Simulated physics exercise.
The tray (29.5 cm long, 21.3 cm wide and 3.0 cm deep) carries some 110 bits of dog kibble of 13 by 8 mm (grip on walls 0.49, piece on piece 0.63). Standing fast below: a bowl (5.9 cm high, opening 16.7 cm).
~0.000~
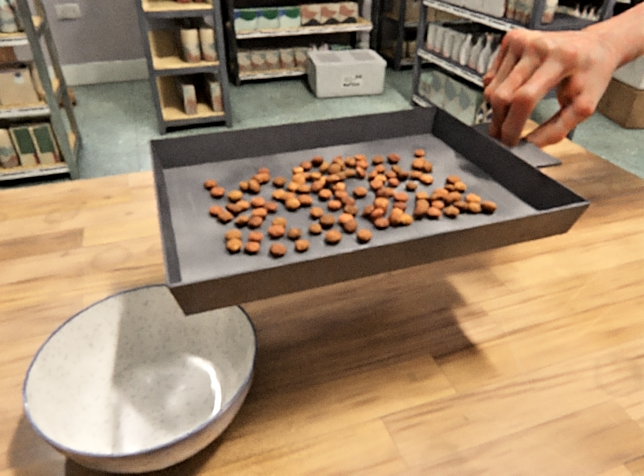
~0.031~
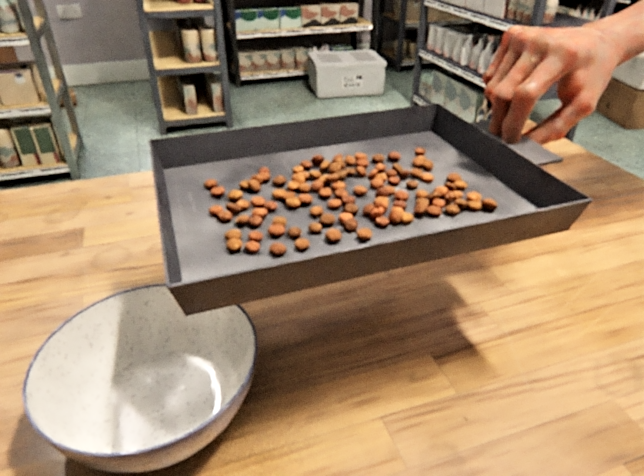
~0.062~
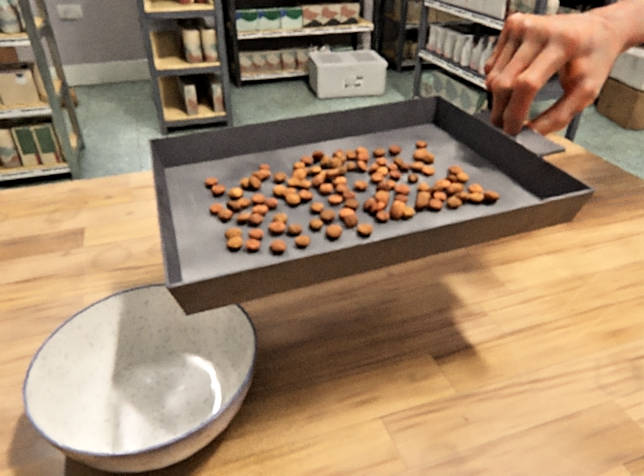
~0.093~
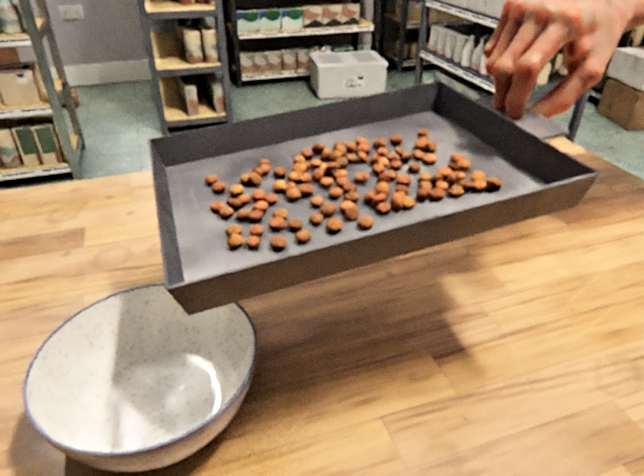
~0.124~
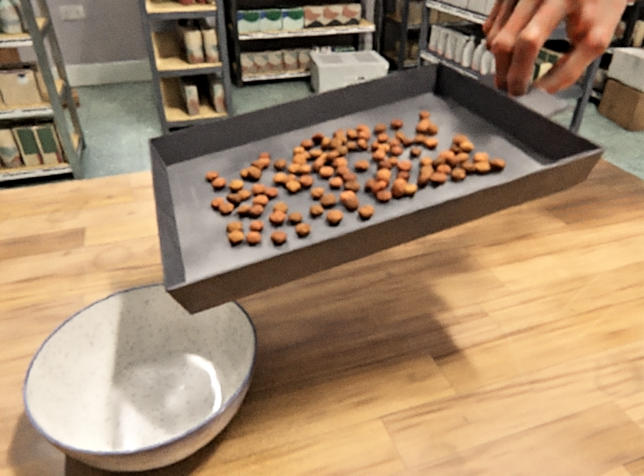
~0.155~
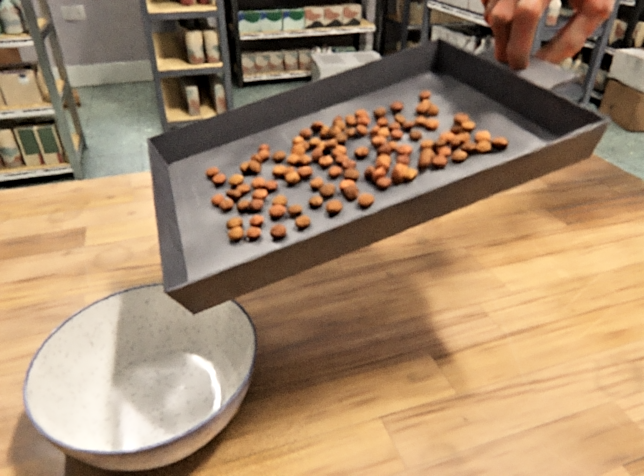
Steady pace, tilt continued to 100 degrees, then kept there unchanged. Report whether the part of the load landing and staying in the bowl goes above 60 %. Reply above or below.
Above.
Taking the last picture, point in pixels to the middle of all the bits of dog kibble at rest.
Centre at rest: Approx. (137, 396) px.
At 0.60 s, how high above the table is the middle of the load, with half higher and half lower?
Median height reading: Approx. 16 cm.
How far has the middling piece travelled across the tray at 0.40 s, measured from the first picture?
Distance on tray: Approx. 1 cm.
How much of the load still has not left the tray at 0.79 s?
Roughly 30 %.
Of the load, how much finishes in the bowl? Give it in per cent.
About 80 percent.
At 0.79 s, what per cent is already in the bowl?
By that moment: Close to 50 in a hundred.
Then, at 0.40 s, tilt 49 degrees; tray 100 %; middle of all pieces on or above the table near (292, 77).
Then, at 0.60 s, tilt 77 degrees; tray 95 %, in the air 5 %; middle of all pieces on or above the table near (177, 191).
After 0.79 s, tilt 100 degrees; bowl 50 %, outside 10 %, tray 30 %, in the air 10 %; middle of all pieces on or above the table near (125, 325).
After 0.97 s, tilt 100 degrees; bowl 60 %, outside 15 %, tray 20 %, in the air 5 %; middle of all pieces on or above the table near (123, 352).
By 1.8 s all is still; bowl 80 %, outside 20 %.
